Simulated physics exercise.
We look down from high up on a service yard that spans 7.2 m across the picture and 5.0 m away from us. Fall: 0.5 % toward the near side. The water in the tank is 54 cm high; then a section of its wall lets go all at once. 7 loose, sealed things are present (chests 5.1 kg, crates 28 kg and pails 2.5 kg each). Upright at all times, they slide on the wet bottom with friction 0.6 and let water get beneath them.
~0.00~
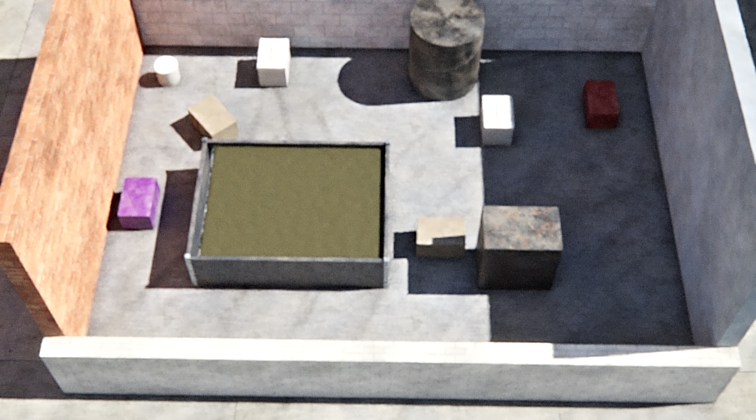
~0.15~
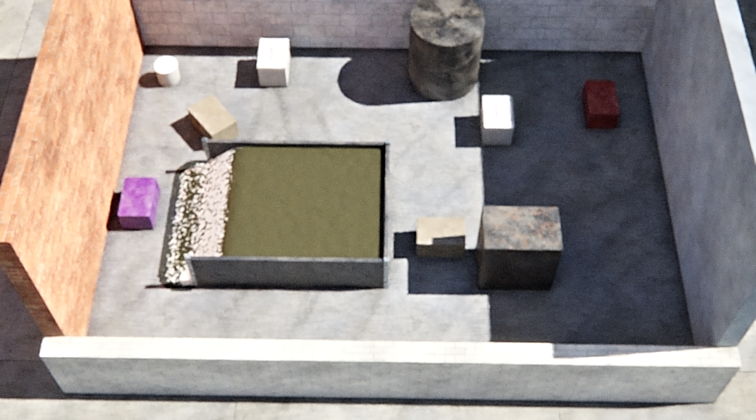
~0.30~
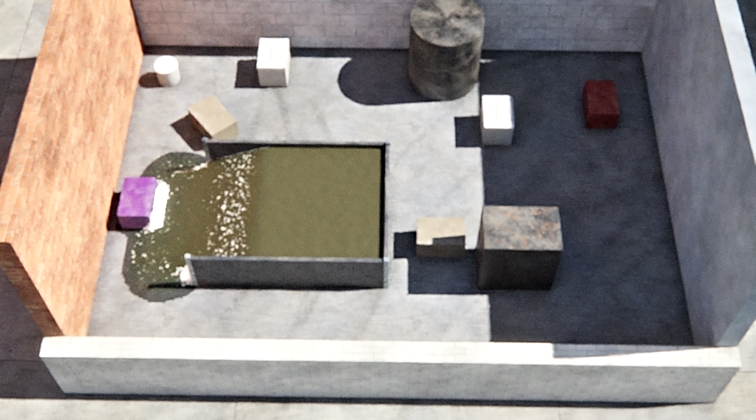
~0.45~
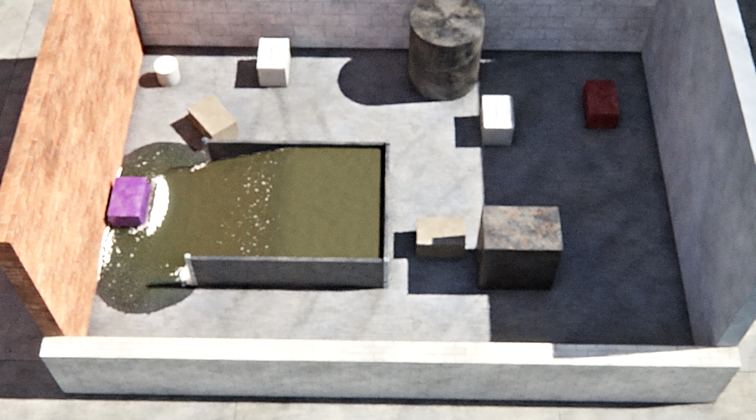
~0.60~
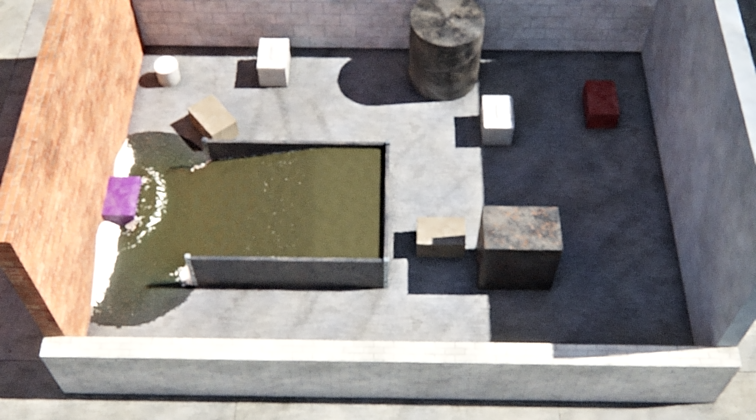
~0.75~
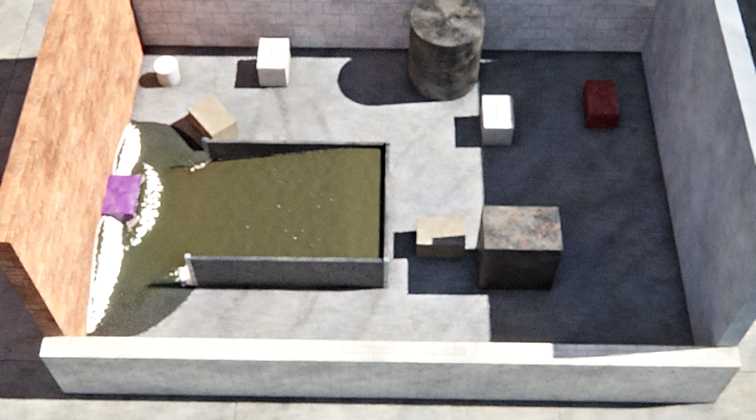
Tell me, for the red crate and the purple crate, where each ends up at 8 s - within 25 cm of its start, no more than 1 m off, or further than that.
Red crate - within 25 cm; purple crate - further than 1 m.
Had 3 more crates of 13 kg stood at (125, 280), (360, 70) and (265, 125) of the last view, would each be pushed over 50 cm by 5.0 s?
Well, in that order it's higher, higher and lower.
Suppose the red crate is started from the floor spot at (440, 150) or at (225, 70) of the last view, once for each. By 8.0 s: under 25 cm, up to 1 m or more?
Respectively: It rests almost unmoved; it is shoved a long way.
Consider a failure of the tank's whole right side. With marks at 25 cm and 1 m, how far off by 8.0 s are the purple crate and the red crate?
Then the purple crate remains roughly in place and the red crate shifts slightly.
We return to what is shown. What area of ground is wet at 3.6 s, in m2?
Somewhere around 20 m2, roughly.
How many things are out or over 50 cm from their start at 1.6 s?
By that point, 0.
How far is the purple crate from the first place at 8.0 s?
350 centimetres.
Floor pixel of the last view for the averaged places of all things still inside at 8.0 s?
Around (475, 175).
After 1.6 s the red crate is near (603, 97), 0.0 m from its start, aground; the purple crate is near (130, 169), 0.3 m from its start, afloat; 1 afloat.
After 3.6 s the red crate is near (603, 97), 0.0 m from its start, aground; the purple crate is near (236, 47), 2.7 m from its start, afloat; 2 afloat.
After 5.6 s the red crate is near (603, 97), 0.0 m from its start, aground; the purple crate is near (361, 60), 3.7 m from its start, aground; 1 afloat.
After 8.0 s the red crate is near (603, 97), 0.0 m from its start, aground; the purple crate is near (364, 61), 3.7 m from its start, aground; 3 afloat.
